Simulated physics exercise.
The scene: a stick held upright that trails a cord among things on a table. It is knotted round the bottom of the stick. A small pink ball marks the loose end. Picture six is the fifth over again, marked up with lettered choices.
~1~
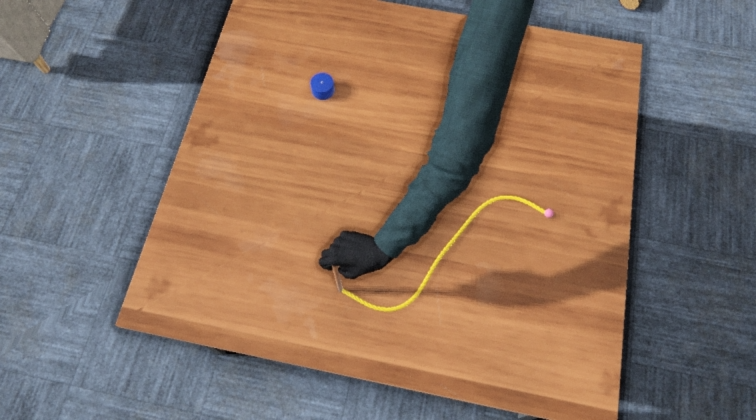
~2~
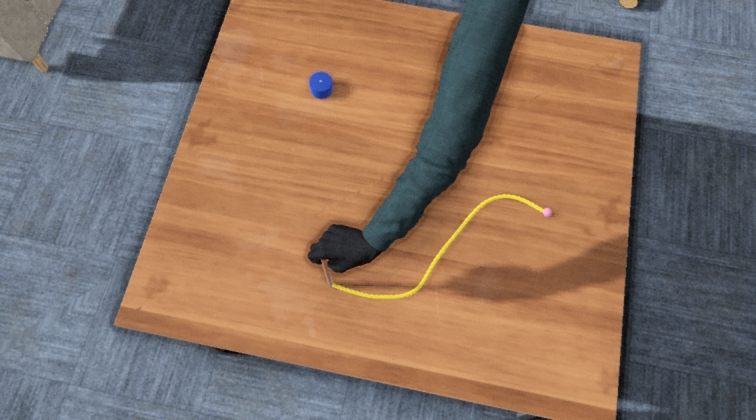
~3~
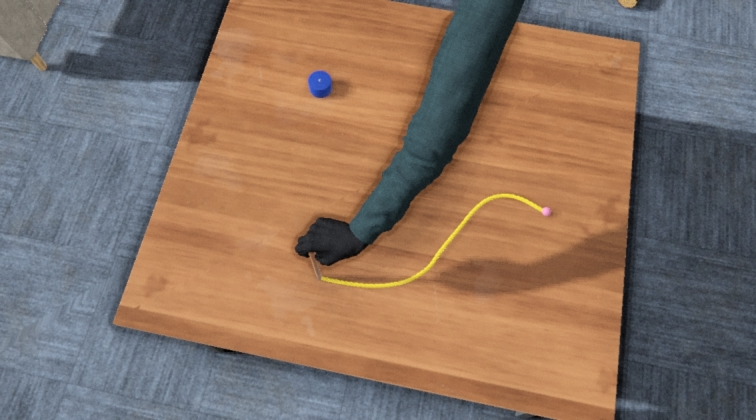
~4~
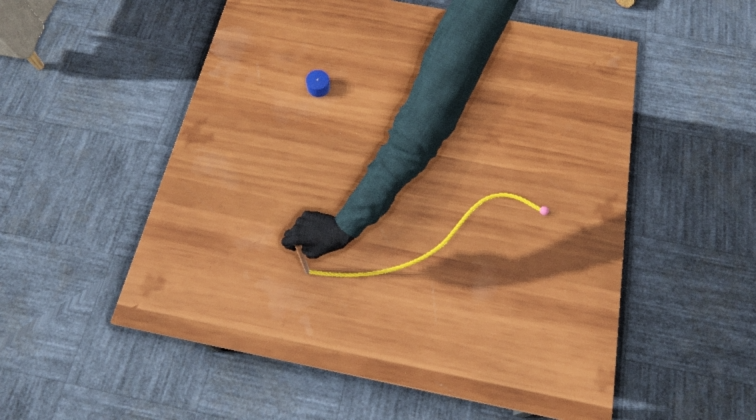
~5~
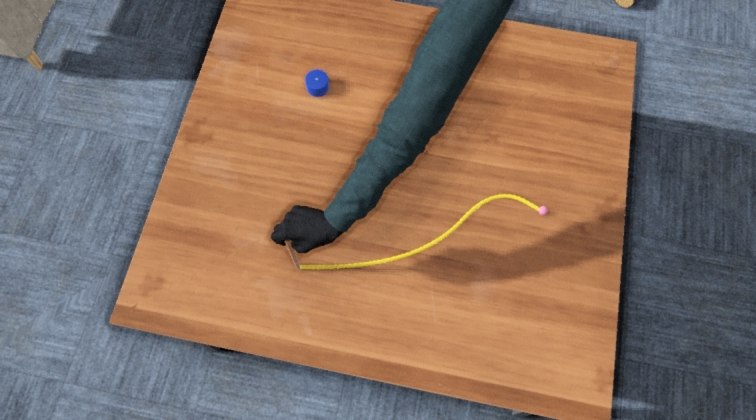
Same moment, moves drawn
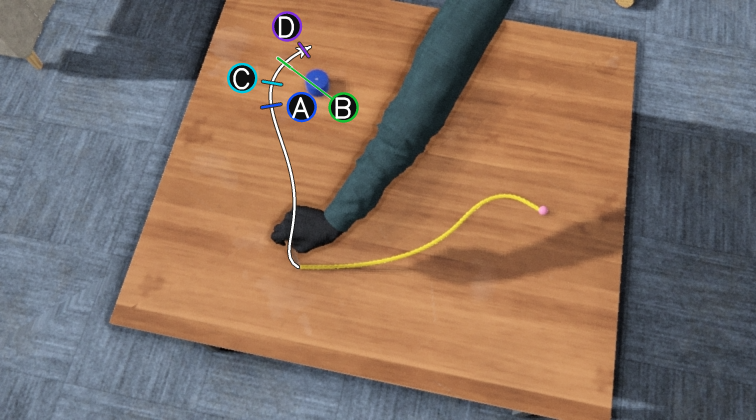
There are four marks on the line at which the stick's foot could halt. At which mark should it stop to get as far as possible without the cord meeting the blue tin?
Stop at B.
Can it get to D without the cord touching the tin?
No.
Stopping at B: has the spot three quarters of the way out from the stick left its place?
By then, yes.
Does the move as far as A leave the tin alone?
For that mark, yes.
On the marked copy, A at (271, 106); B at (285, 63); C at (272, 83); D at (304, 50); the route from (298, 267) via (282, 144) to (310, 47).
Taking B. A third of the way, foot of the stick (294, 190), middle of the cord (417, 233), free end (540, 209).
Two thirds of the way, foot of the stick (274, 119), middle of the cord (378, 187), free end (506, 207).
When it is over, foot of the stick (285, 64), middle of the cord (352, 154), free end (468, 204); nothing has been touched.
As for the rest, A is safe but short; C is safe but short; D brings the cord against the tin.
